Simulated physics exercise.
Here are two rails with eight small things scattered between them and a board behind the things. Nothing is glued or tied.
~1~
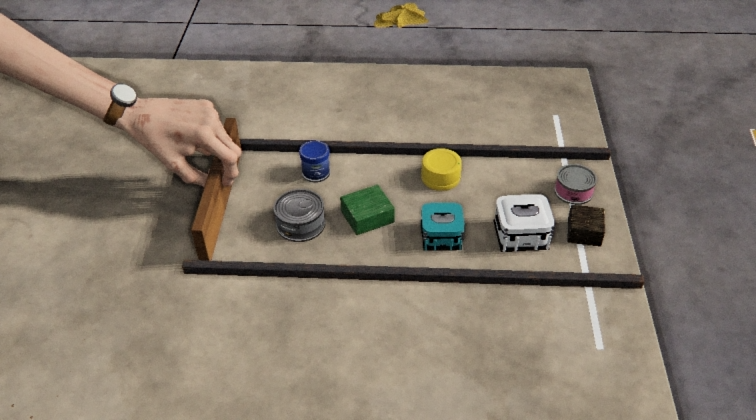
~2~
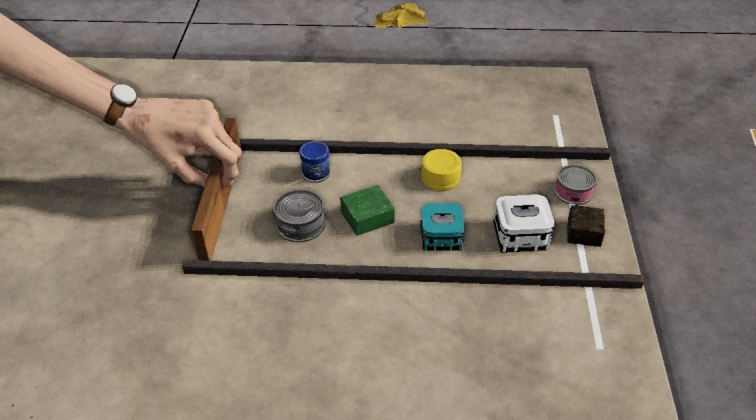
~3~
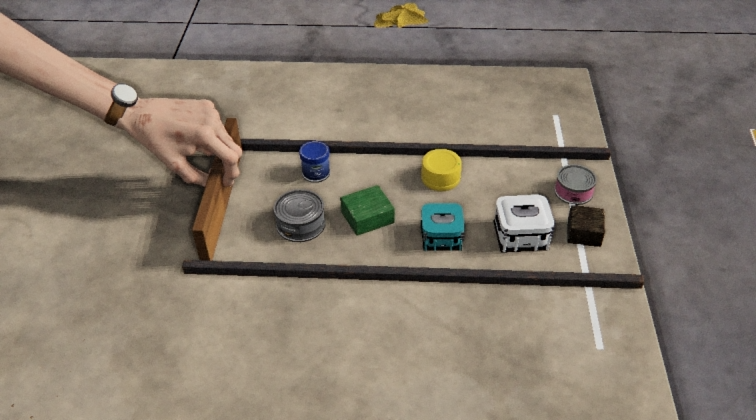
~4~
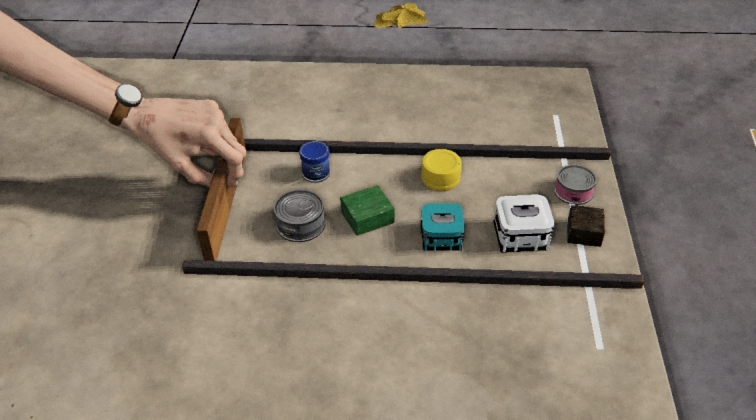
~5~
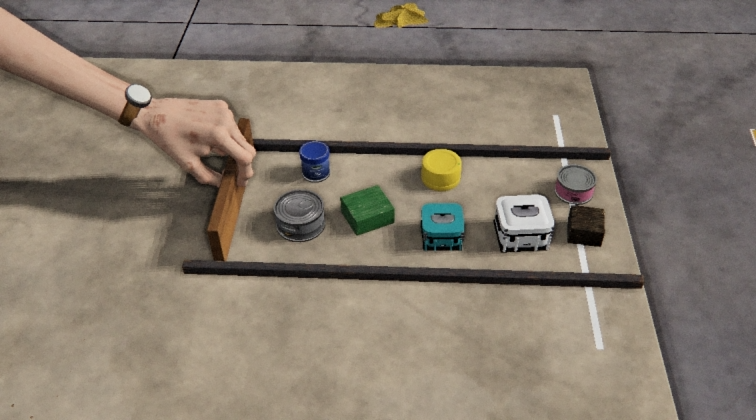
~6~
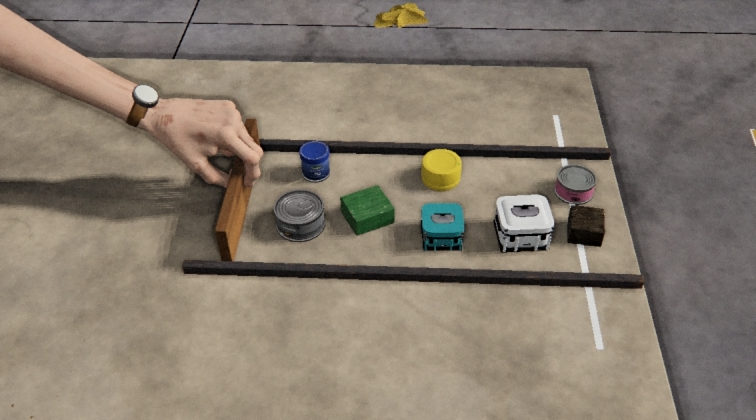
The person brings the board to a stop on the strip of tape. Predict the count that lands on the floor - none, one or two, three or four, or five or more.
Well, a trio or a quartet drops off the table this time.
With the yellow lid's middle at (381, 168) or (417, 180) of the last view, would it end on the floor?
For the first start it holds its spot, and for the second it holds its spot.
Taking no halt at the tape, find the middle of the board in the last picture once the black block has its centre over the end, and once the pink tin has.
Its middle is about (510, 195) and about (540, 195).
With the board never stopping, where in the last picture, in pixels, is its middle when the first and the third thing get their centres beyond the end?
Roughly (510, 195) for the earlier crossing, roughly (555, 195) for the later one.
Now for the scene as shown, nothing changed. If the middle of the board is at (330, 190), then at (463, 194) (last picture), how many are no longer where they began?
So far 3, and 7 at the second.
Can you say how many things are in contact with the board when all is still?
The count comes out at 3.
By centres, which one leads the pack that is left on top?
Result - foremost is the yellow lid.
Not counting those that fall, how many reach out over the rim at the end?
So the number is 2.
Soon after, none off yet; black block at rest near (586, 226); pink tin at rest near (575, 185); white case at rest near (523, 223).
At rest, the number that fall off is three or four; fallen, white case, pink tin and black block.
